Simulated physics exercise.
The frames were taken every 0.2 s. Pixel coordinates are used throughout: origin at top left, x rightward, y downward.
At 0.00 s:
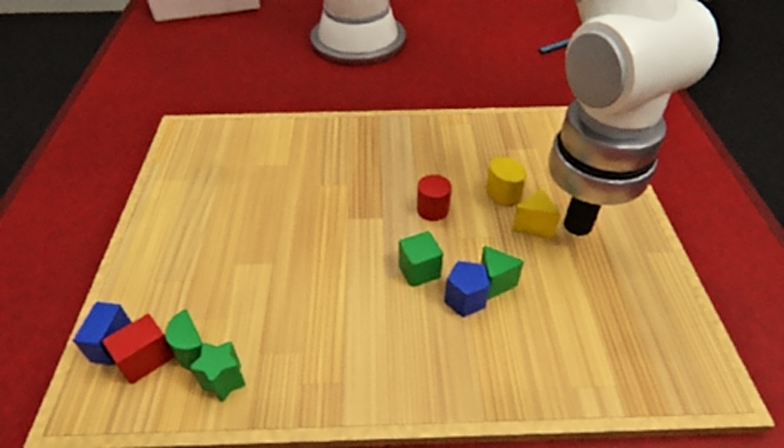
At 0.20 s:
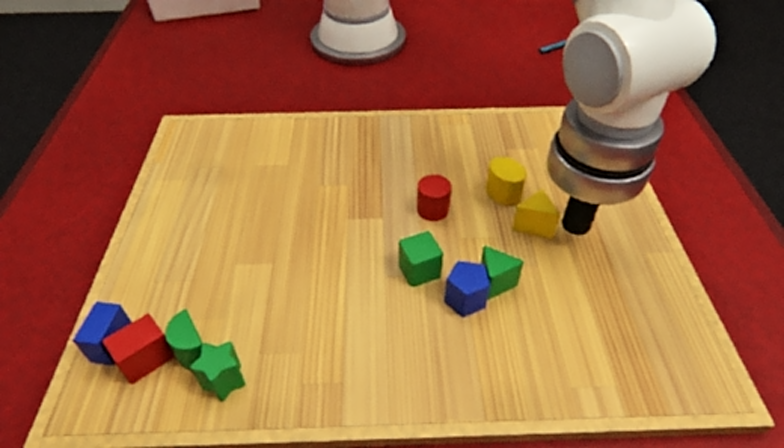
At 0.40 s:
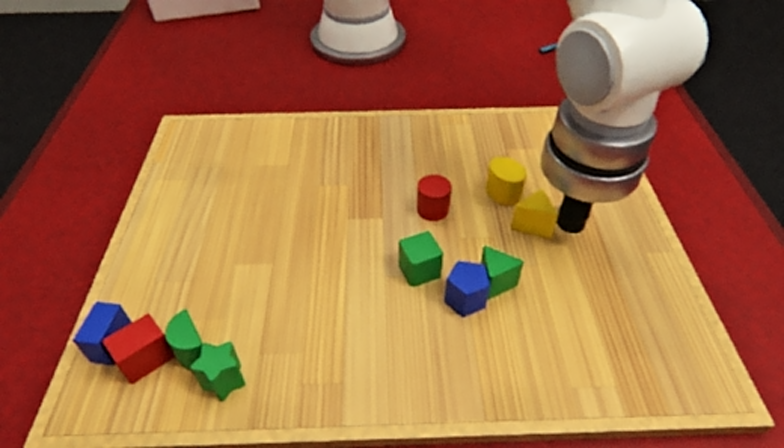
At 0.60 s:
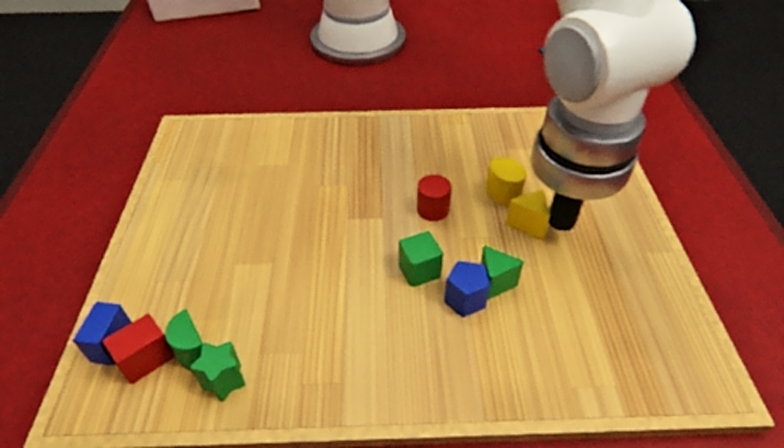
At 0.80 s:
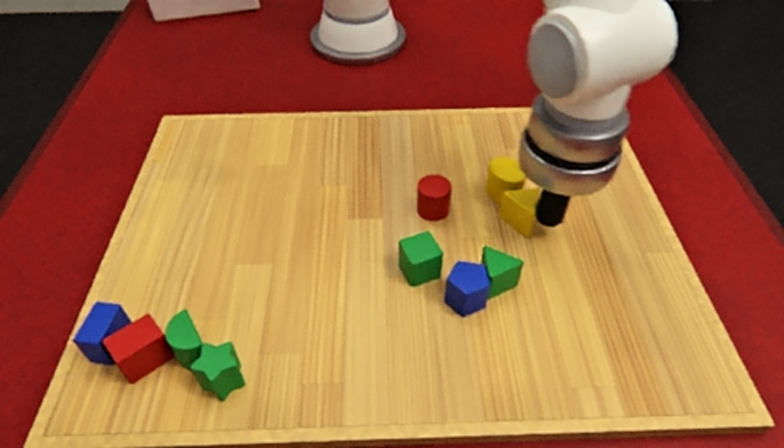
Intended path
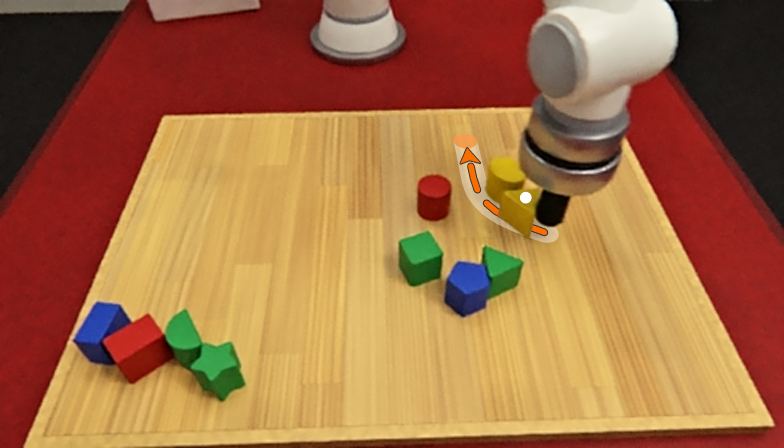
In this clip, a robot arm with a black post moves slowly left over a wooden board of scattered coloured blocks, then nudges the yellow triangular piece slightly left beside the other yellow block, while the remaining blocks stay still.
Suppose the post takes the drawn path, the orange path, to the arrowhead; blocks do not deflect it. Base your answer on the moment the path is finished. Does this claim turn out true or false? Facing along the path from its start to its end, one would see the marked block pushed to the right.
False.
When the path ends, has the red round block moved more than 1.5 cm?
Final answer: No.
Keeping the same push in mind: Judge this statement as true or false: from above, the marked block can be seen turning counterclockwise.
True.
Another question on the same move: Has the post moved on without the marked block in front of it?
Yes.
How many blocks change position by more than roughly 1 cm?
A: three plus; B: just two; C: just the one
Option B.
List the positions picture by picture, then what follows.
The first frame shows lower end of the post (578, 227), tops of blocks, red round block (435, 185), yellow oval block (508, 169), yellow triangular piece (540, 203).
The second frame shows post (576, 226), blocks as before.
The third frame shows post (570, 224), blocks as before.
The fourth frame shows post (561, 222), yellow triangular piece (535, 201).
The fifth frame shows post (549, 218), red round block (435, 185), yellow oval block (508, 169), yellow triangular piece (526, 198).
The drawn path runs from (545, 232) through (493, 209) and (473, 174) to (465, 141); the dot is on the yellow triangular piece.
One third of the way, post (495, 194); yellow oval block (505, 162), turned 20° clockwise; yellow triangular piece (479, 171), turned 50° clockwise.
Two thirds of the way, post (475, 159); yellow oval block (506, 155), turned 50° clockwise; yellow triangular piece (452, 145).
At the end, post (467, 127); red round block not moved; yellow oval block (506, 155), turned 50° clockwise; yellow triangular piece (450, 143), turned 20° anticlockwise.
